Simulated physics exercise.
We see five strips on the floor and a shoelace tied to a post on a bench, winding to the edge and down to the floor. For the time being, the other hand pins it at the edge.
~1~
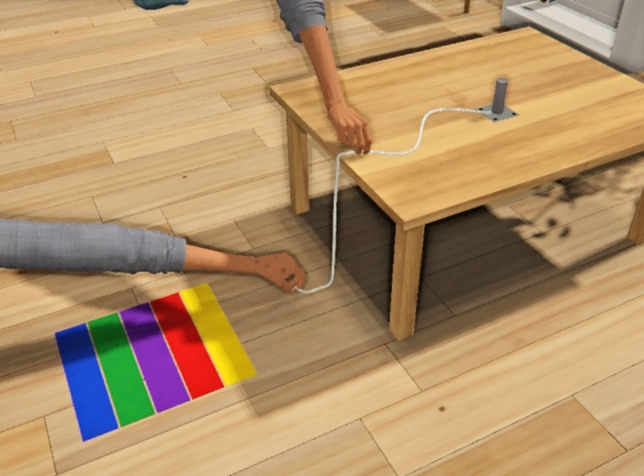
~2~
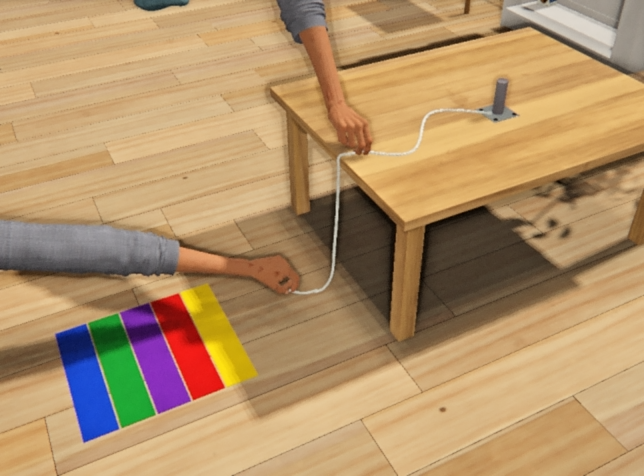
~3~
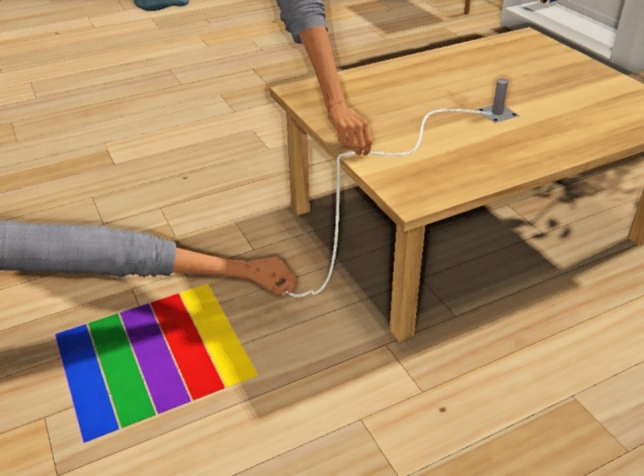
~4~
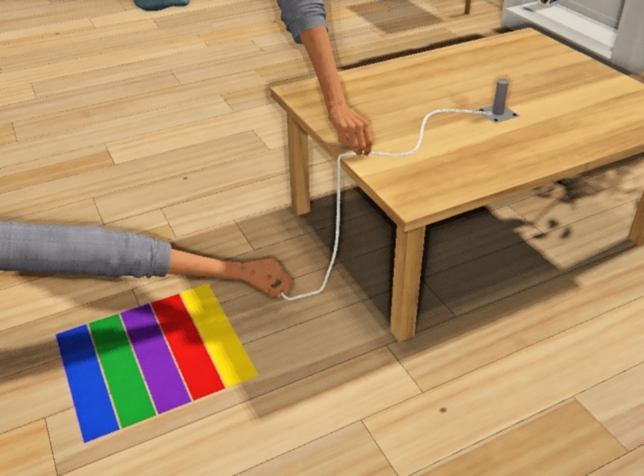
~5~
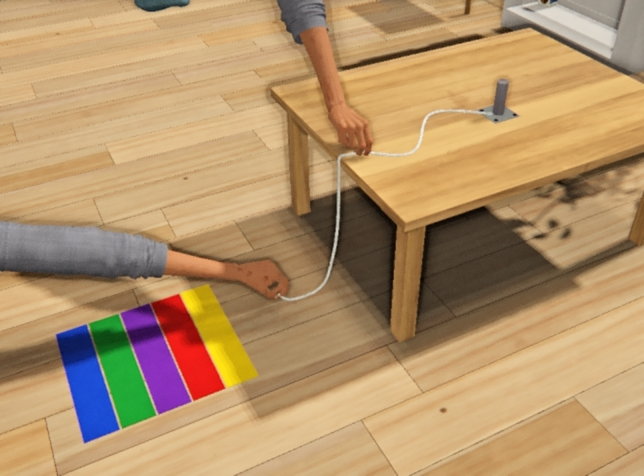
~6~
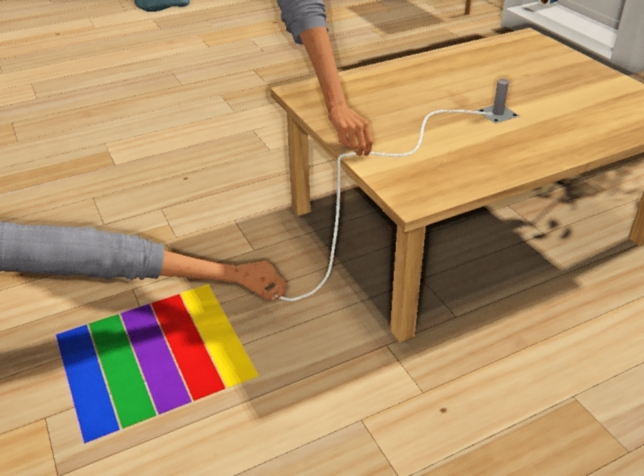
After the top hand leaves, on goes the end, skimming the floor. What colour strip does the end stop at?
Purple.
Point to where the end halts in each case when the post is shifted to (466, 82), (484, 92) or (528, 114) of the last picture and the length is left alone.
Near (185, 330), (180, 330) and (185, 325).
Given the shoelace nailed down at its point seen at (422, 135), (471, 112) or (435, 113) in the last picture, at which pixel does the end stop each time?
Estimated pixels in sequence: (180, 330), (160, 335) and (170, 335).
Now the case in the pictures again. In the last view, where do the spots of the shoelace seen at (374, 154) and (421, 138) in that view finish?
They end up at (335, 165) and (395, 142).
A little later, end near (200, 322); over yellow.
Next, end near (168, 333); over red.
When it is tight, end near (150, 340); over purple. It halts on the purple strip.
